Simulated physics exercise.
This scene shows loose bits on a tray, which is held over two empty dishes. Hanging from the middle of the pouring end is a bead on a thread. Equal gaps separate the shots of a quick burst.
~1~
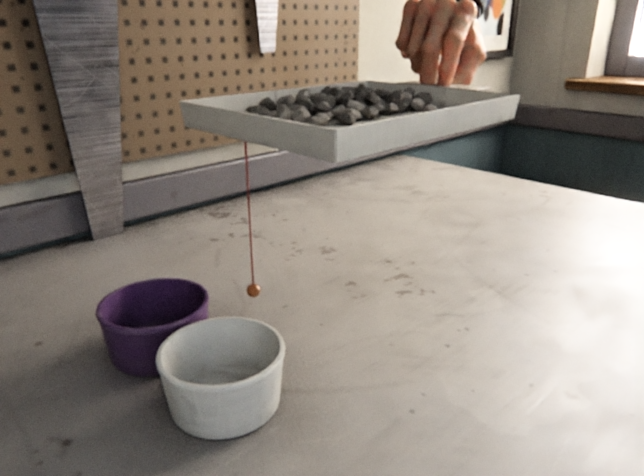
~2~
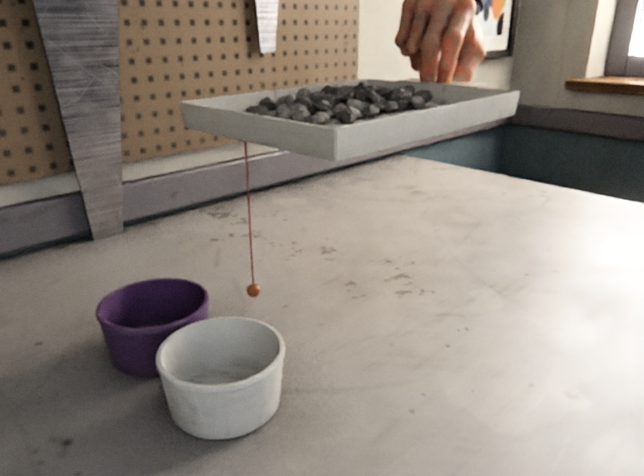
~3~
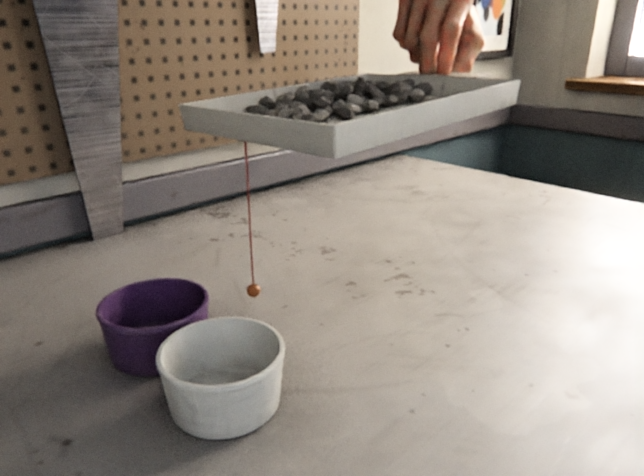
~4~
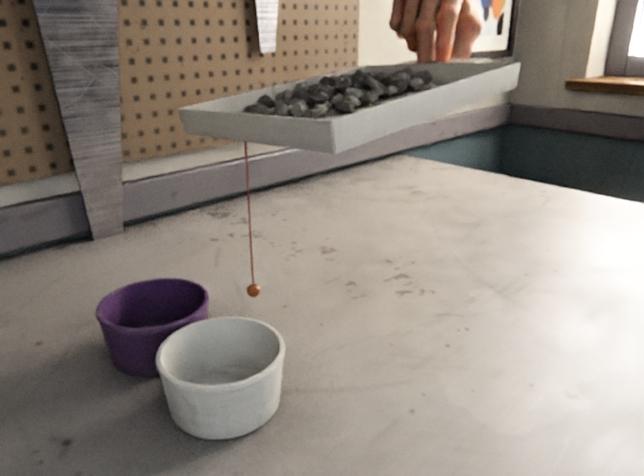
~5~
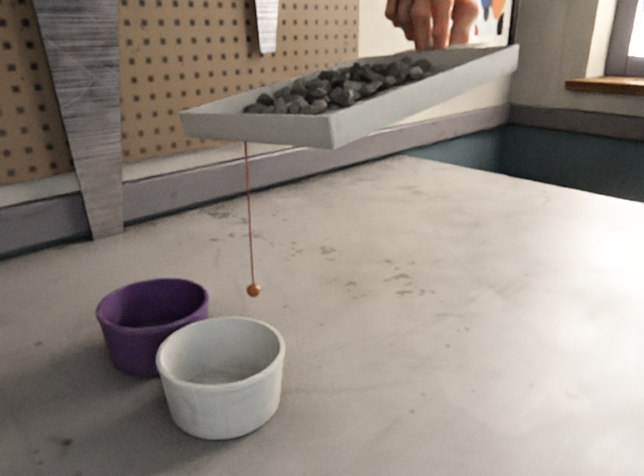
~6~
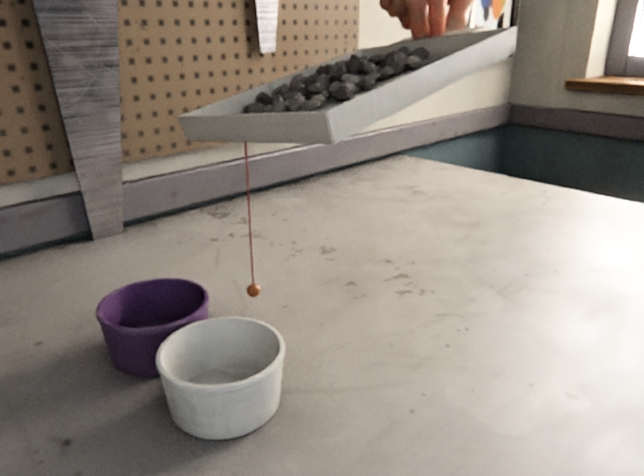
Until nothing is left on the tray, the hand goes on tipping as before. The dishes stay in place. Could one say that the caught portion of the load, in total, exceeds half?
No, it falls short of half.
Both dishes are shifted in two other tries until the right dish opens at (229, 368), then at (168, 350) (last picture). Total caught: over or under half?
Try 1: A lesser share; try 2: A lesser share.
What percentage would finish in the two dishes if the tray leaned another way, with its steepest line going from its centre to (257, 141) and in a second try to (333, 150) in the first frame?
80 % and 20 %.
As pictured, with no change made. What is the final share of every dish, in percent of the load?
Left 40 per cent, right 0 per cent.
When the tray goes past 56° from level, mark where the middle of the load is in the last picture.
Somewhere about pixel (243, 90).
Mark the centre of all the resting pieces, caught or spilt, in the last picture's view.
Somewhere around (190, 323) in the last picture.
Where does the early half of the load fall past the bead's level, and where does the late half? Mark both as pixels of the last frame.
(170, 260) first, (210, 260) later.
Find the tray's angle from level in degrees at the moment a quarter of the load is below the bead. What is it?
The angle is roughly 80° at that point.
Soon, tray tipped steeply; nearly all on the tray; a stray few in the air.
A while on, tray tipped right over; about a third on the tray; about a third in the left dish; about a quarter outside both; a small part in the air.
Towards the end, tray tipped past a quarter turn; about a third in the left dish; about two thirds outside both.
Finally, tray tipped past a quarter turn; none in the right dish; about a third in the left dish; about two thirds outside both.
